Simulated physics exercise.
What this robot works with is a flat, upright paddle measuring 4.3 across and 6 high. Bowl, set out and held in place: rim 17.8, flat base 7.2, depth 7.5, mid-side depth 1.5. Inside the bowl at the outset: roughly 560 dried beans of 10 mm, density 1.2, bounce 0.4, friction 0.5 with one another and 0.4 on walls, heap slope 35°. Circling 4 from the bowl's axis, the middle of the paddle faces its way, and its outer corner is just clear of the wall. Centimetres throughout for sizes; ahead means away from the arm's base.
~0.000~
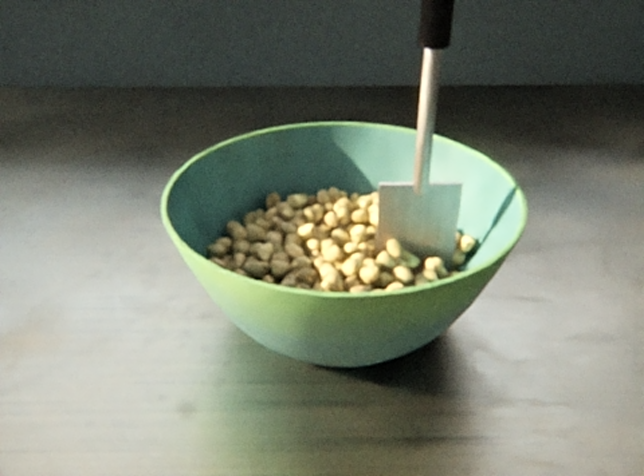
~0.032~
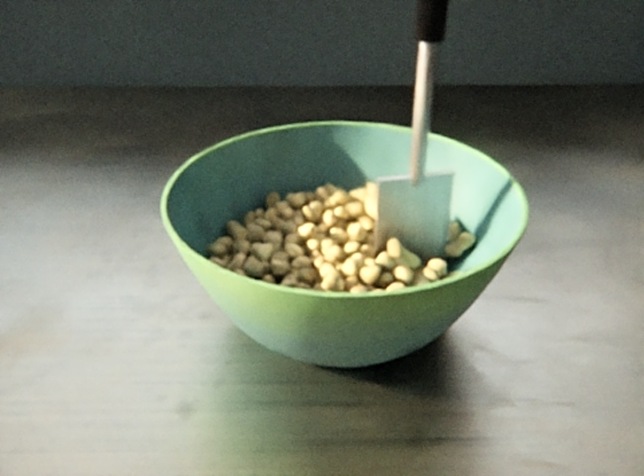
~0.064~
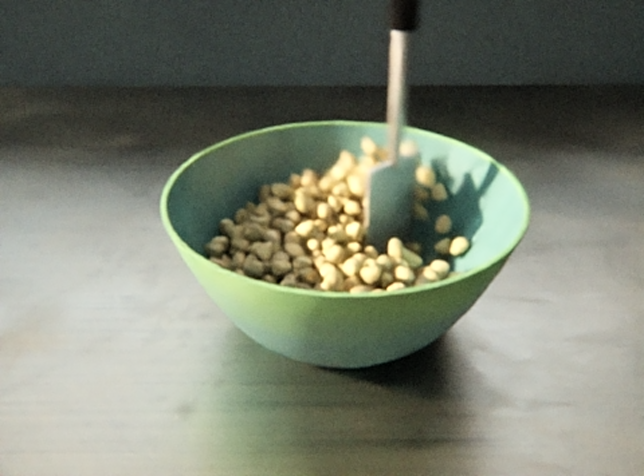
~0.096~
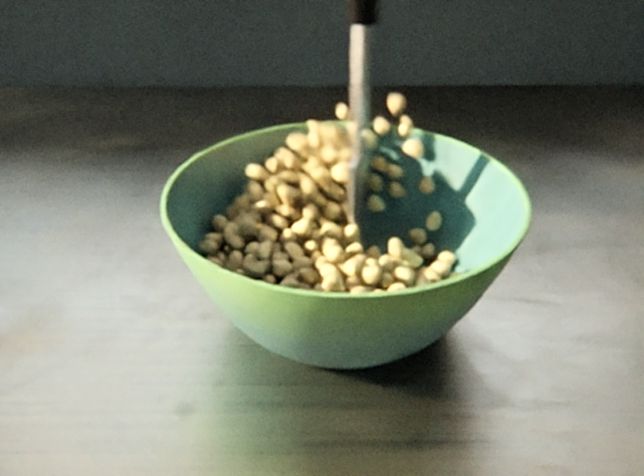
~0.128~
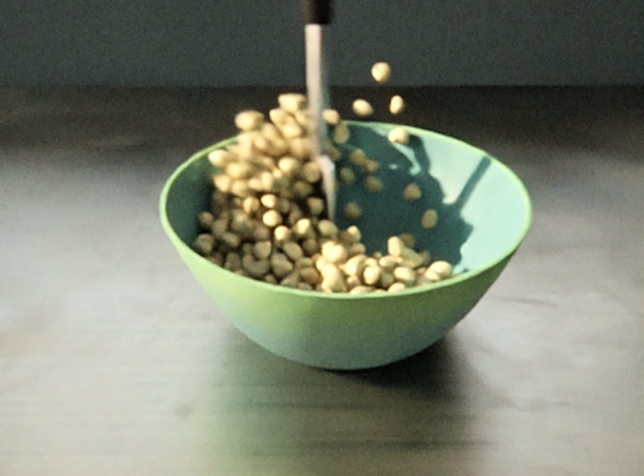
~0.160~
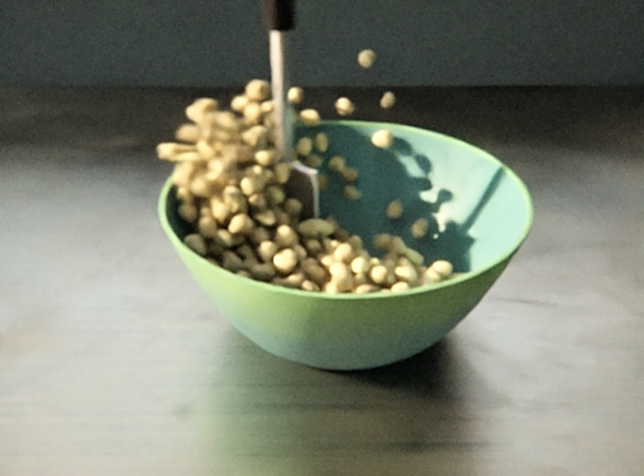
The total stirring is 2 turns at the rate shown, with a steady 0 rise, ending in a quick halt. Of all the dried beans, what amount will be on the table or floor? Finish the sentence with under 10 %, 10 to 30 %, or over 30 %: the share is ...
The share is over 30 %.
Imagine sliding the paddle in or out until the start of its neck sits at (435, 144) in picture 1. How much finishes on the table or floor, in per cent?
About 45 percent ends up on the table or floor.
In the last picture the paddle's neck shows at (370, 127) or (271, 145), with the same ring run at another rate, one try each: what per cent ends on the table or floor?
About 15 and 50 %.
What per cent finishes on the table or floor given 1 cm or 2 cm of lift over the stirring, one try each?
Some 35 and 30 per cent.
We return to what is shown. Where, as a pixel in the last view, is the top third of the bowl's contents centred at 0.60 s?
(258, 276).
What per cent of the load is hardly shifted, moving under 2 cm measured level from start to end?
I'd put it at about 5 in a hundred.
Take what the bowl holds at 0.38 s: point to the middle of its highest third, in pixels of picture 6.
Near (445, 186).
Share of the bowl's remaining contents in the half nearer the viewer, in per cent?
40 %.
After 0.38 s, 5° round, highest piece 11 above the table; 423 in the bowl, 69 on the table or floor, 63 in flight or on the tool.
After 0.60 s, 228° round, highest piece 10 above the table; 362 in the bowl, 168 on the table or floor, 25 in flight or on the tool.
After 0.91 s, 0° round, highest piece 7 above the table; 320 in the bowl, 235 on the table or floor.
After 1.61 s, 0° round, highest piece 7 above the table; 320 in the bowl, 235 on the table or floor.
In the end, 320 in the bowl, 235 on the table or floor. That is 42 % on the table or floor.
